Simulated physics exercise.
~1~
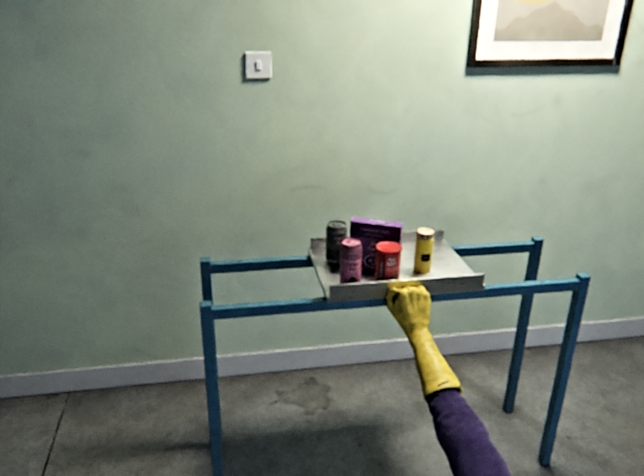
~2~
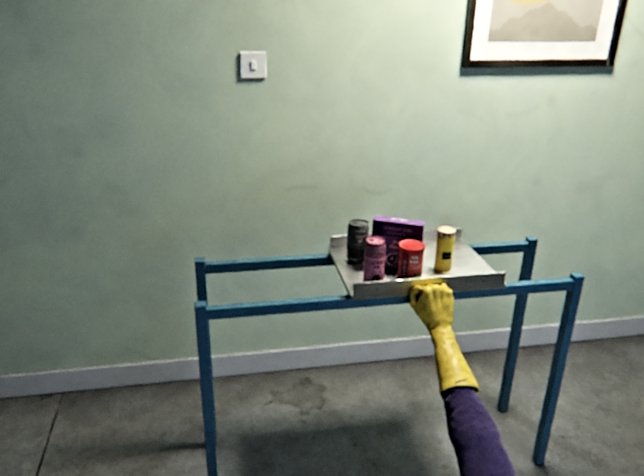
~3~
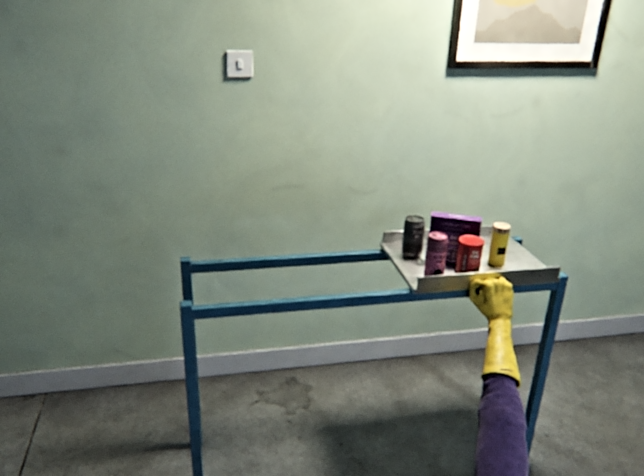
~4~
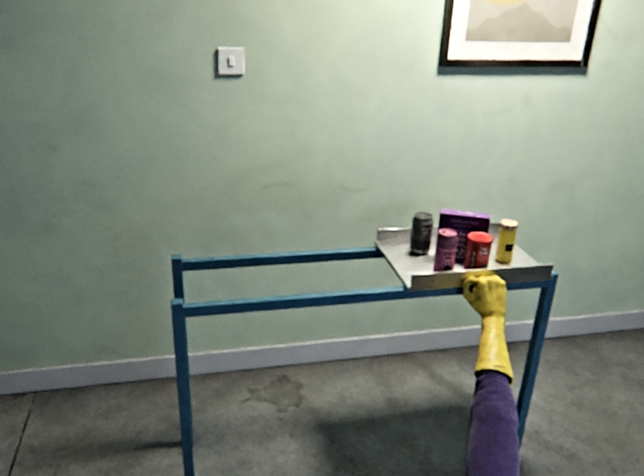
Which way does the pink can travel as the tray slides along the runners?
The pink can moves to the right, carried along on the tray.
